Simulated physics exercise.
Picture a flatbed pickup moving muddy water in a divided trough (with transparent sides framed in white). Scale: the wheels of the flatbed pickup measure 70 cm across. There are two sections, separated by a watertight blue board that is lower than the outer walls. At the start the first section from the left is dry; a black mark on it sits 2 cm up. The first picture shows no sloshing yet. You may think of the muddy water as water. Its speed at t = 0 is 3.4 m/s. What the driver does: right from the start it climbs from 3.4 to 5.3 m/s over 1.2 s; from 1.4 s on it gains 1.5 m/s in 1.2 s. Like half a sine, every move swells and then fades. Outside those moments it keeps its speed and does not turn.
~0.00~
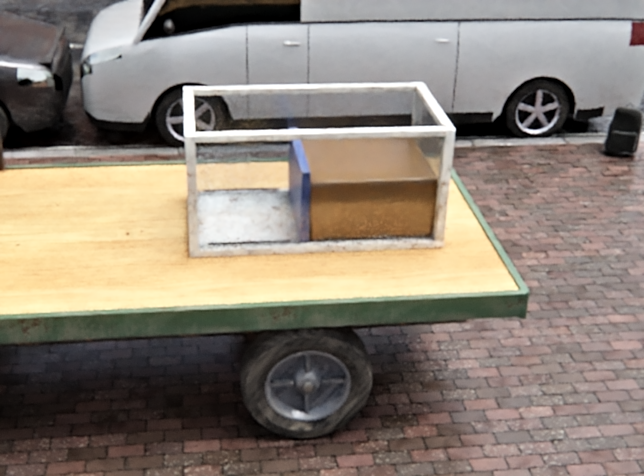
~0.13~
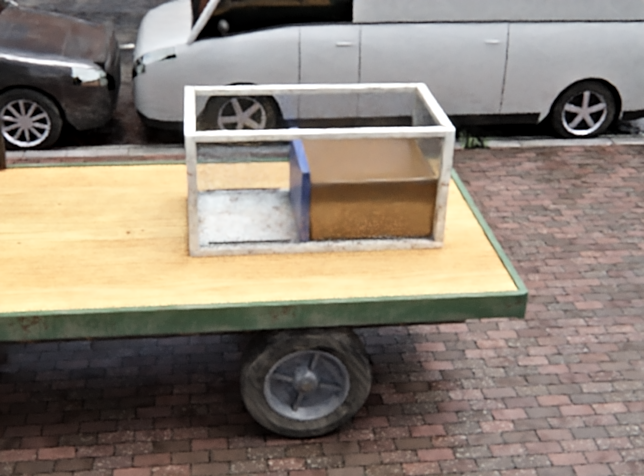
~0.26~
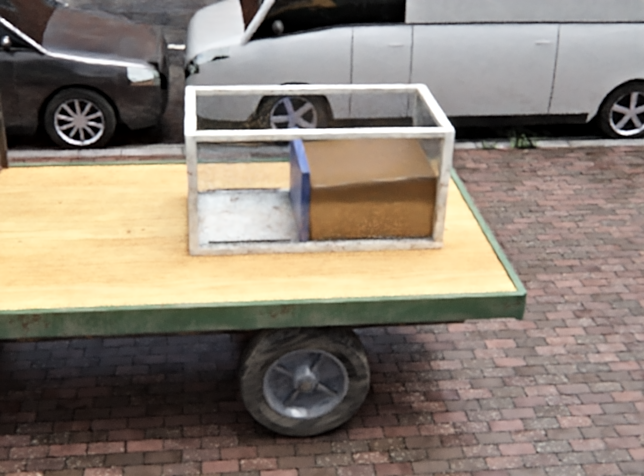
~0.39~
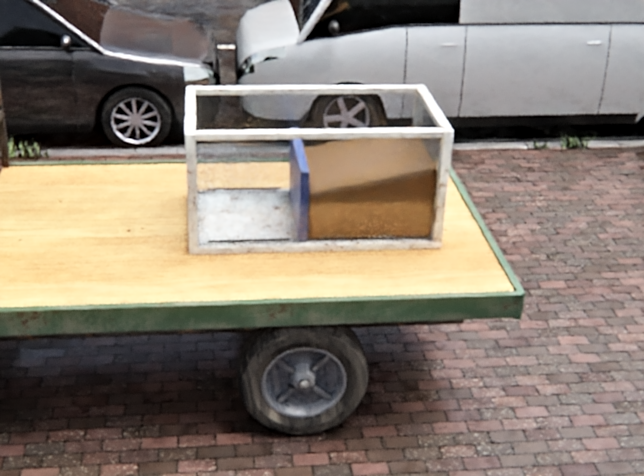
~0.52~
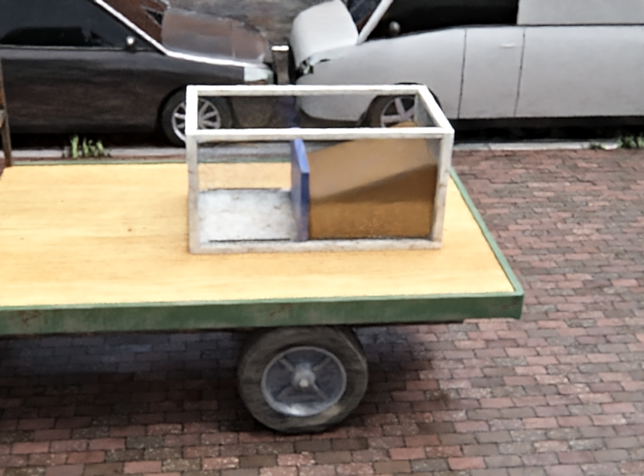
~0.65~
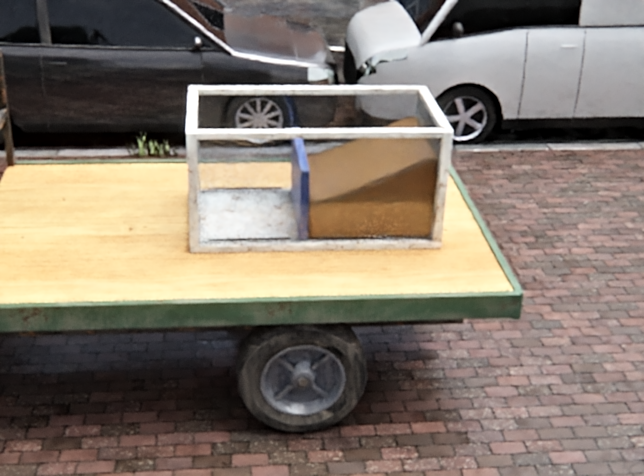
A flatbed with a pale wooden deck, green edge and grey wheel is seen from the side and slightly above on reddish brick paving, with a white vehicle and a dark car behind. On the deck sits a clear, white-framed trough, empty left of a blue divider and holding brown water on its right. The background slides rightward as the view stays with the flatbed, and the water's level surface tilts, rising on the right.
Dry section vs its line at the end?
Still dry.
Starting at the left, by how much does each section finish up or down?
From the left they end at 0 and 0.
Then, 1.35 s in, the mean depths from the left are 0, 36 cm.
Then, 2.15 s in, the mean depths from the left are 0, 36 cm.
Then, 3.15 s in, the mean depths from the left are 0, 36 cm.
Then, 5.59 s in, the mean depths from the left are 0, 36 cm.
